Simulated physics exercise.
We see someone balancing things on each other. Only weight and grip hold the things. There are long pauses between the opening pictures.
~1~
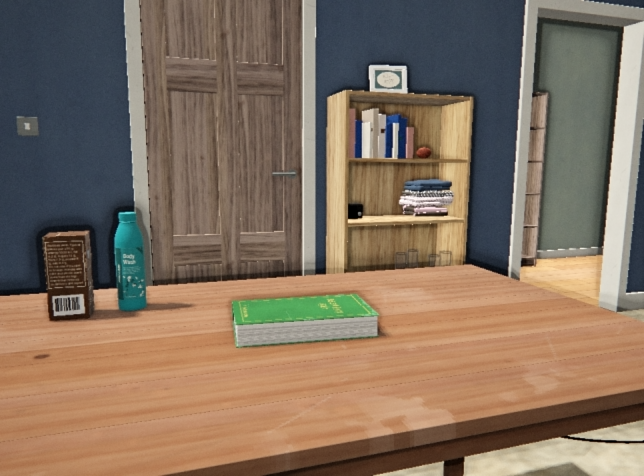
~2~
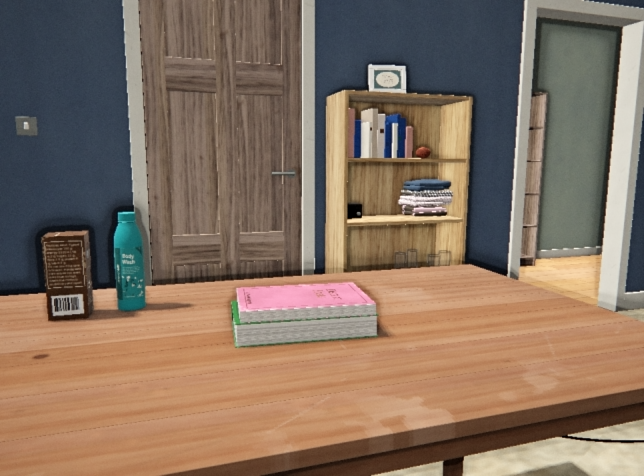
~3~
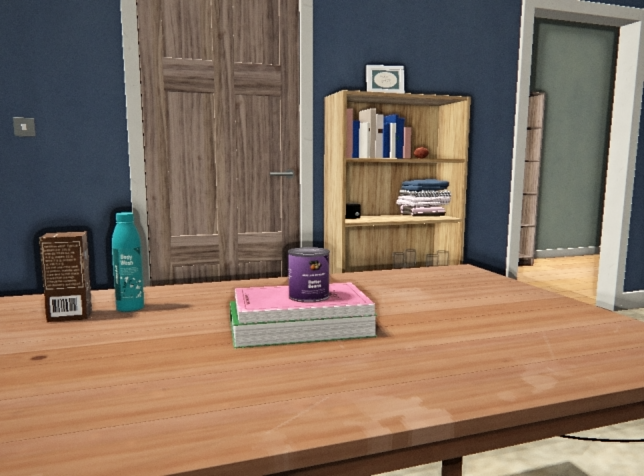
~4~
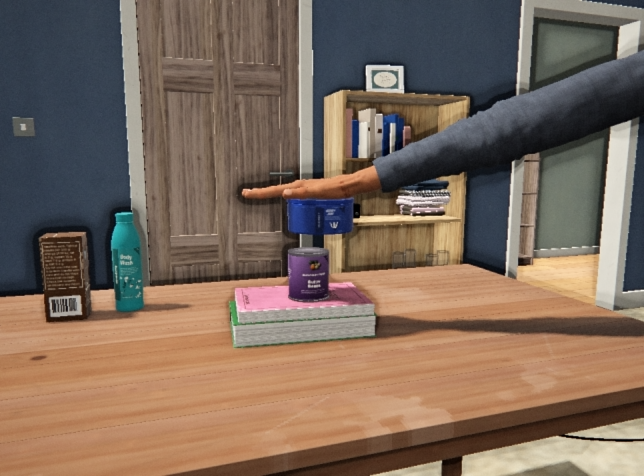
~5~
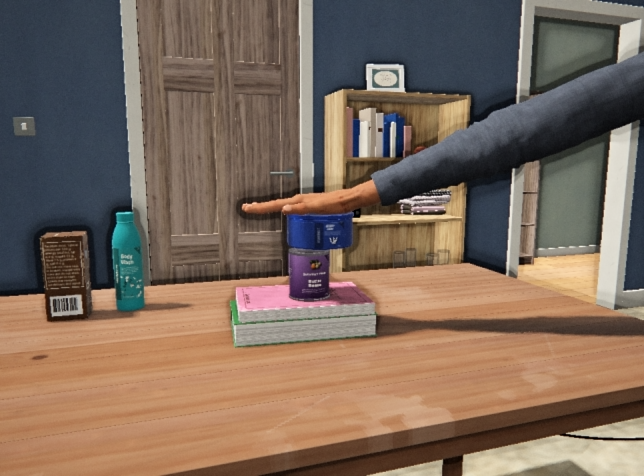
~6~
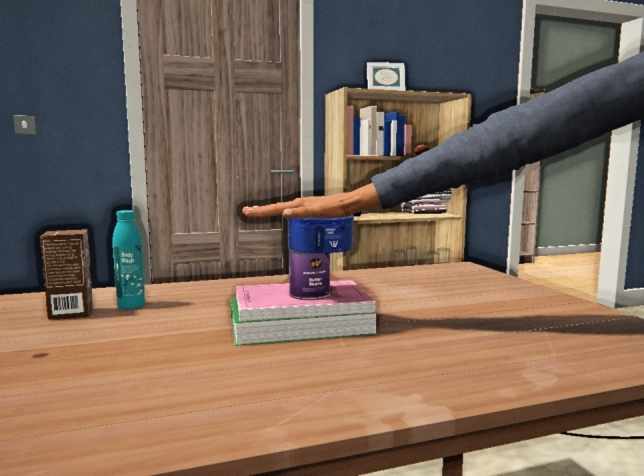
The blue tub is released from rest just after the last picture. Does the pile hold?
Here the pile keeps its balance.
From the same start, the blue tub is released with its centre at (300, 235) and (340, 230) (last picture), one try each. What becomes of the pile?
In the first case it holds; in the second case it comes apart.
Then, 0.90 s later than the last frame, all is still.
Then, 2.00 s later than the last frame, blue tub resting near (321, 232).
When it is over, all 6 as before. End places, in pixels of the last picture, blue tub near (321, 232). The pile stays up.
